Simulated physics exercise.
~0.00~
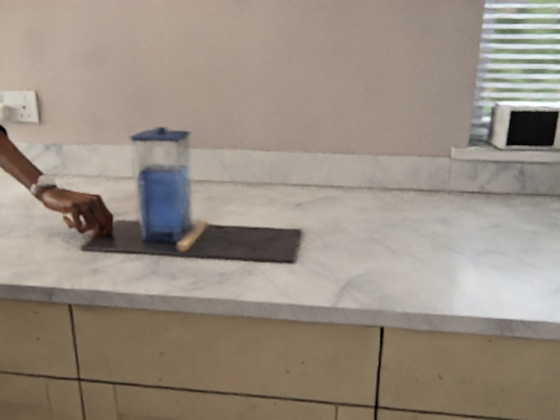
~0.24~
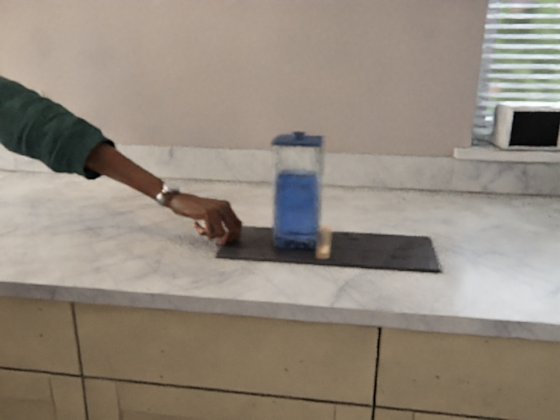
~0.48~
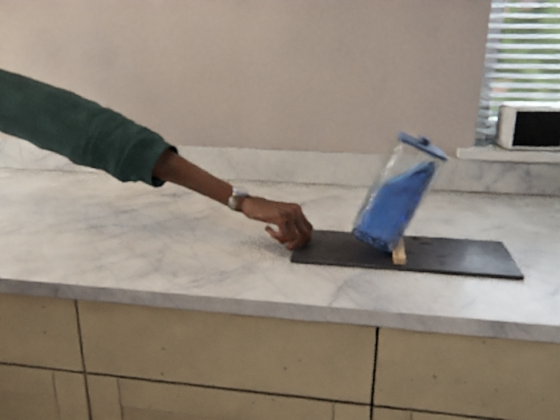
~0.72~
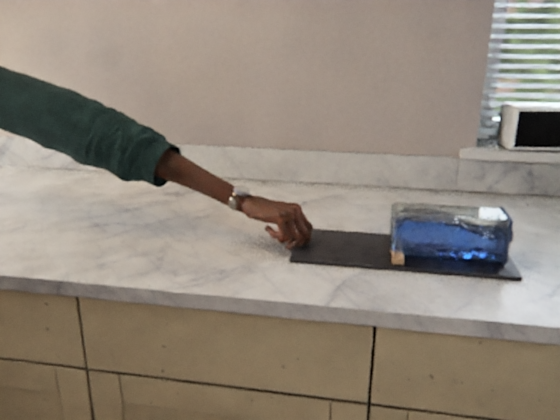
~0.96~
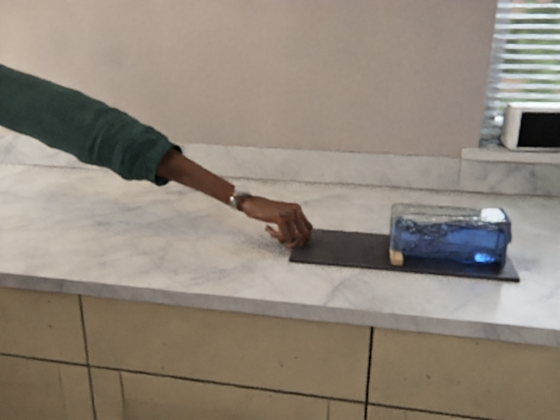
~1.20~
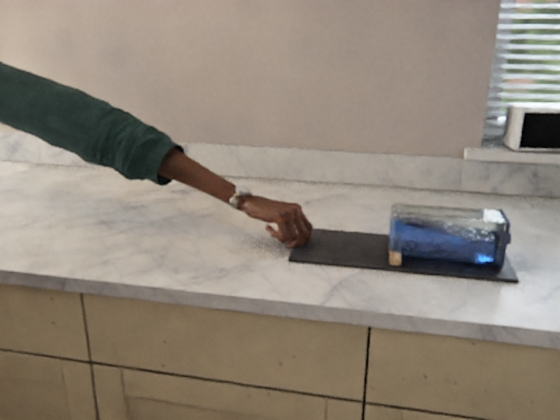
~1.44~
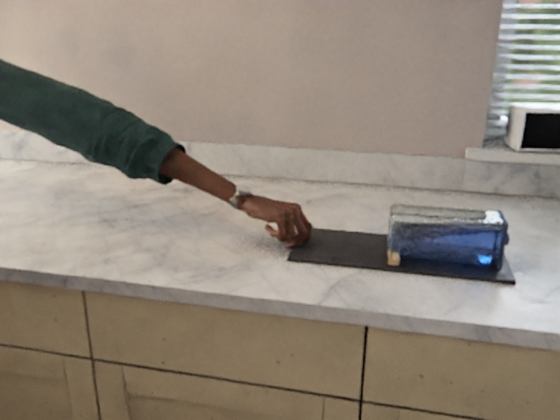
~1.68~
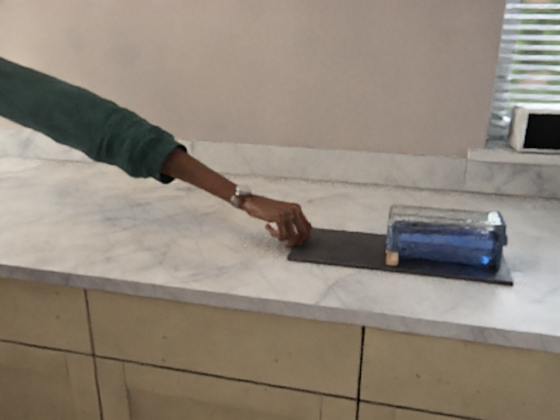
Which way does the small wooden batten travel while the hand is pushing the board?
The batten moves to the right, carried along with the board.
On a marbled kitchen counter, a hand pushes a thin dark board steadily to the right, with a square clear bottle of blue water and a blue cap standing on it. A small wooden batten sits on the board at the foot of the bottle. As the board comes to a halt, the bottle tips over to the right, pivoting at the batten. It lands flat on its side across the right part of the board, and the water sloshes inside. The water gradually settles while the hand stays at the board's left end and the bottle remains lying down.
